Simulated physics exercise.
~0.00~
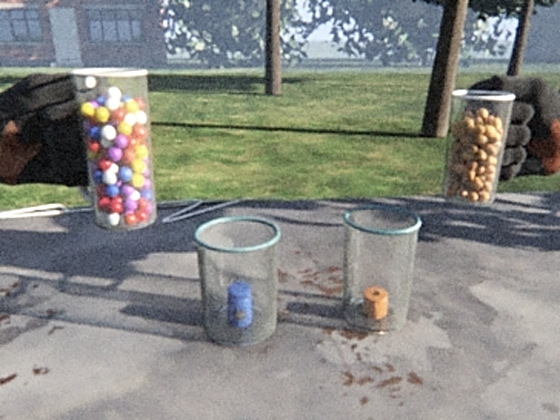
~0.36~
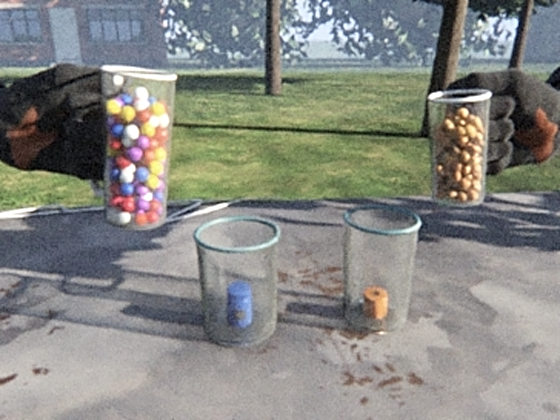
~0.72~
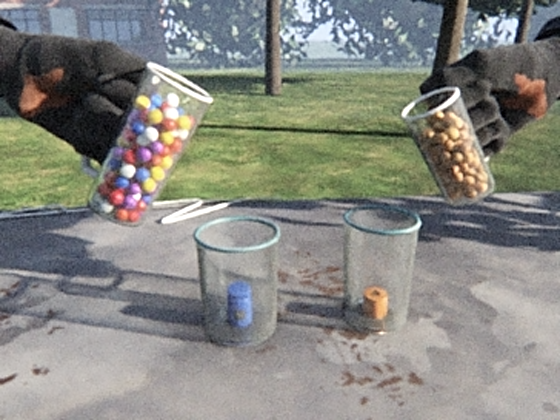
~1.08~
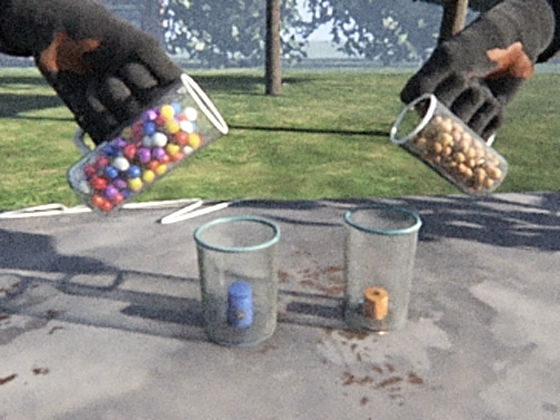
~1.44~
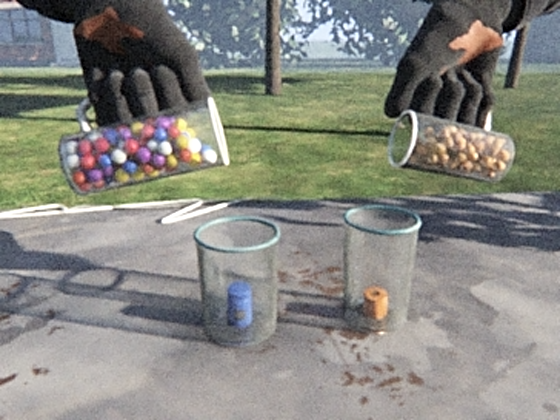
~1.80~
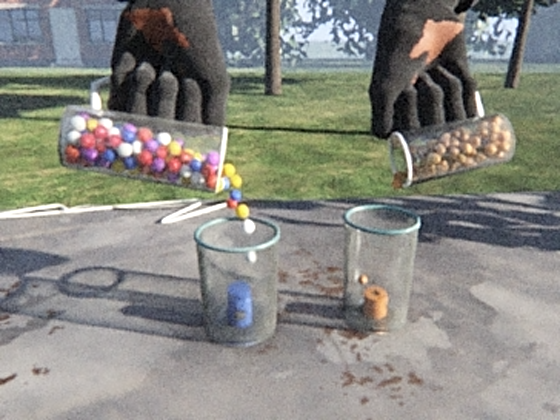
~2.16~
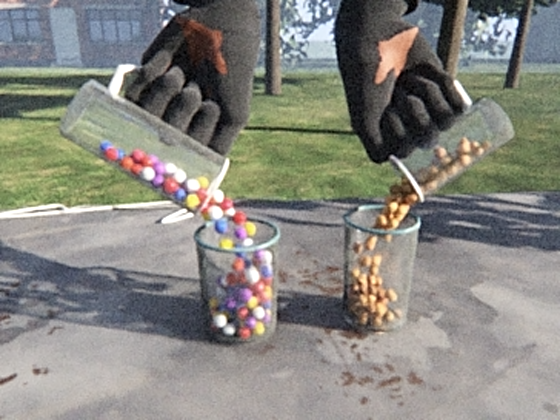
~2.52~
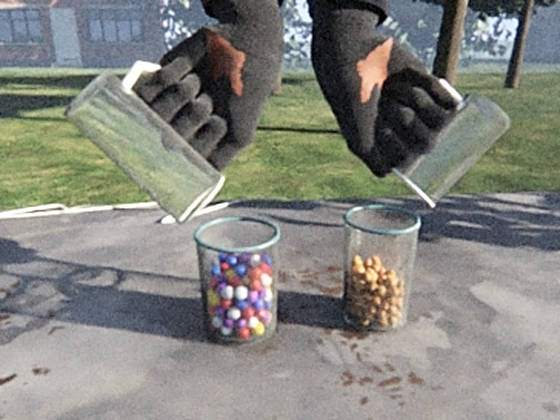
Two dark-gloved hands moved inward and tipped their clear cups, pouring colourful balls into the left glass over a blue object and tan, nut-like pieces into the right over an orange one, until both cups were empty and both objects were hidden.
